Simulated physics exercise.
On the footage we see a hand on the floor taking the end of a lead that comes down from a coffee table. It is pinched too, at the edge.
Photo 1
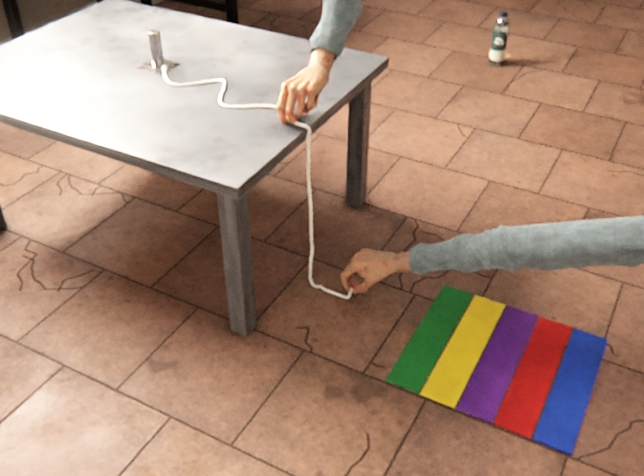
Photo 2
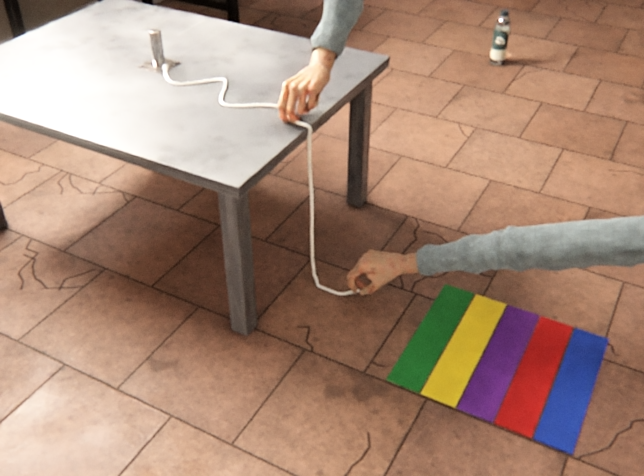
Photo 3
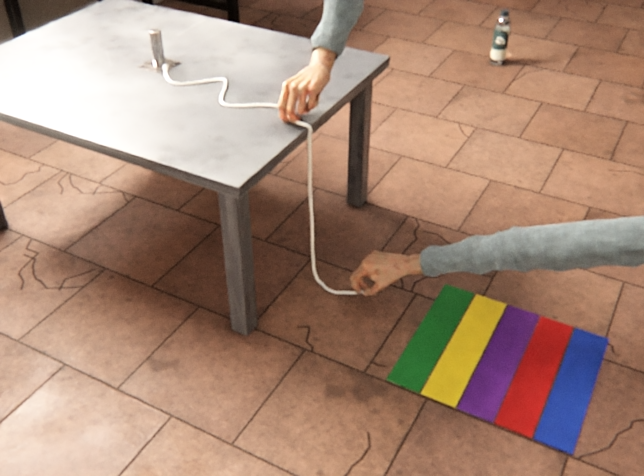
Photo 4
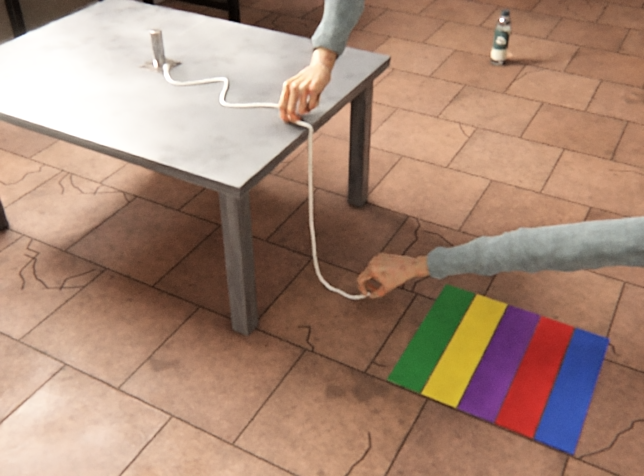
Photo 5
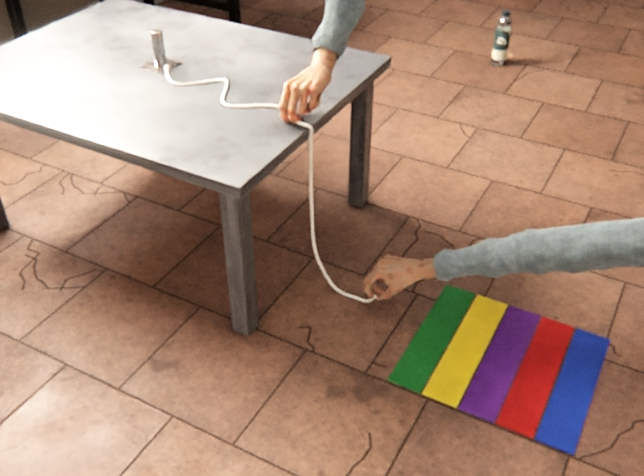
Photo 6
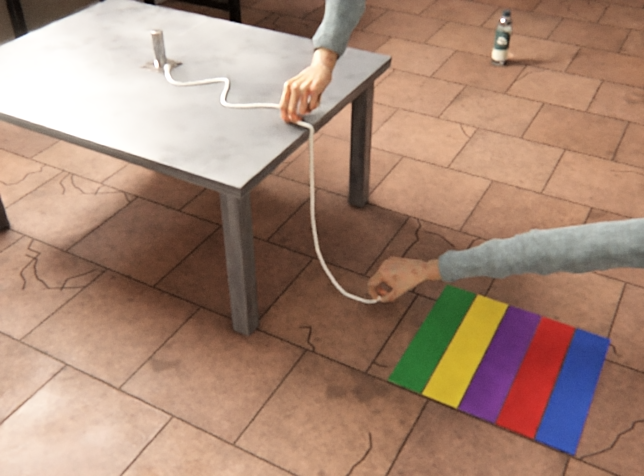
A hand in a grey-blue sleeve holds the end of a white cord low over a tiled floor, seen from above at an angle, while another hand pinches the cord at a grey table's edge. Green, yellow, purple, red and blue stripes lie at right, a bottle stands behind, and a small post is on the tabletop. The lower hand slides slightly rightward, drawing the hanging cord into a gentler curve.
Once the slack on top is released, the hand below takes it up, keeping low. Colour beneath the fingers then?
Red.
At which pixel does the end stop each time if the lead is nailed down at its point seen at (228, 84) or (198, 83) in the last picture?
In order of the tries, close to (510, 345) and close to (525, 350).
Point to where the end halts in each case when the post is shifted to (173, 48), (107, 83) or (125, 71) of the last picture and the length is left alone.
Try by try, around (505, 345), (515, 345) and (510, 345).
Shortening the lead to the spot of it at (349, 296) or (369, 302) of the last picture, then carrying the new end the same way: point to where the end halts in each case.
Case by case it comes to about (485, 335) and then about (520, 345).
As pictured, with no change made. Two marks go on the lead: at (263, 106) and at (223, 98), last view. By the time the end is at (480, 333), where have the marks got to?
First: (310, 118). Second: (269, 102).
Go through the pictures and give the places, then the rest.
End (352, 289); green (413, 367); yellow (448, 381); purple (484, 395); red (521, 409); blue (560, 424), in the first frame.
End (359, 290); lead through (169, 81) (225, 87) (267, 106) (309, 142) (312, 210) (314, 272), in the second frame.
End (362, 292), in the third frame.
End (369, 294); lead through (170, 81) (226, 87) (267, 106) (310, 142) (311, 209) (318, 273), in the fourth frame.
End (375, 296), in the fifth frame.
End (379, 297); lead through (171, 81) (227, 87) (268, 106) (311, 143) (312, 210) (331, 276), in the sixth frame.
Soon after, end near (480, 333); over yellow.
After that, end near (520, 348); over purple.
At the stop, end near (545, 357); over red. The end stops over the red strip.
